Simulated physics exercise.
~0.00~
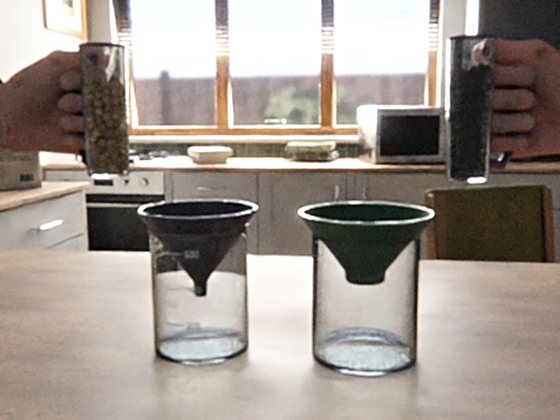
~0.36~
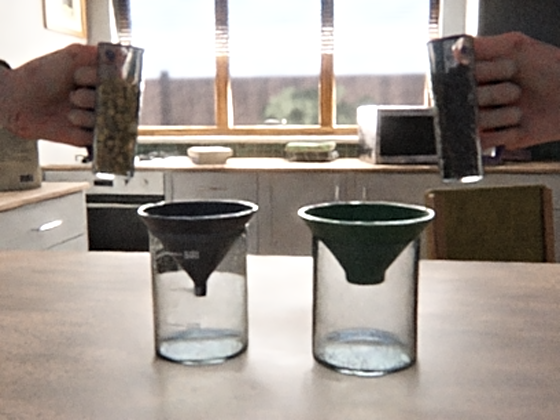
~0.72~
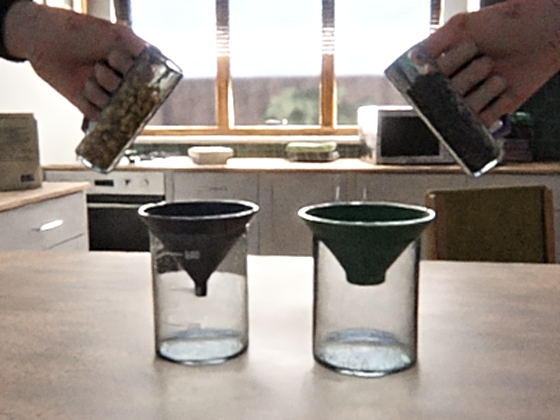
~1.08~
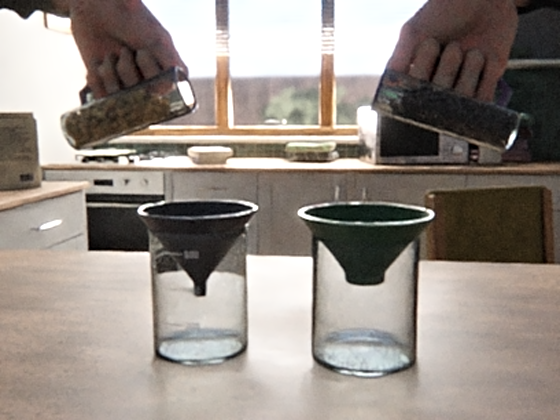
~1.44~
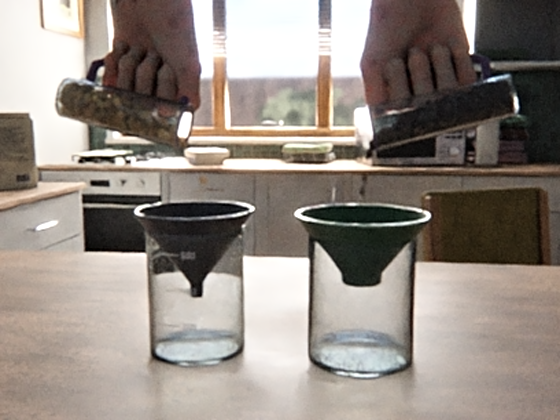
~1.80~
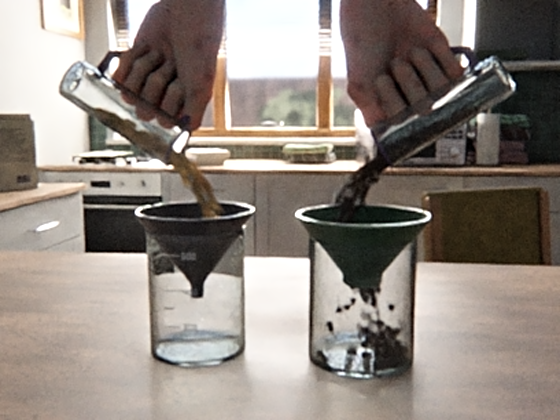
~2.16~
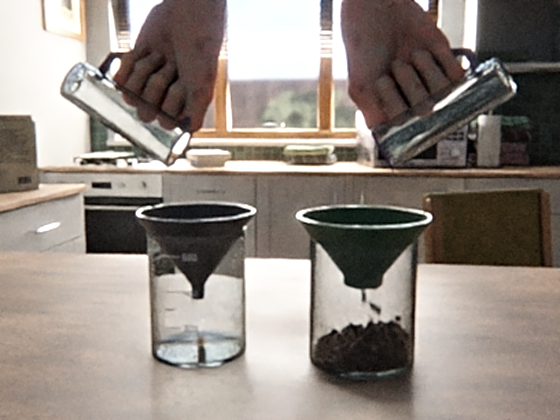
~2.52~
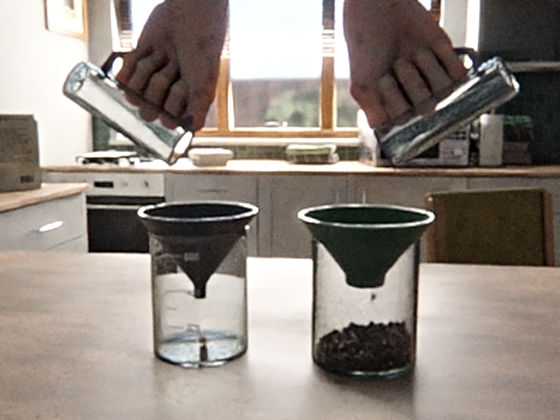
Two hands tipped small cups over funnels set in clear jars on a table, pouring out dry bits together; the dark pieces on the right ran through into a pile, while the left funnel clogged, letting only a few tan ones reach its jar.
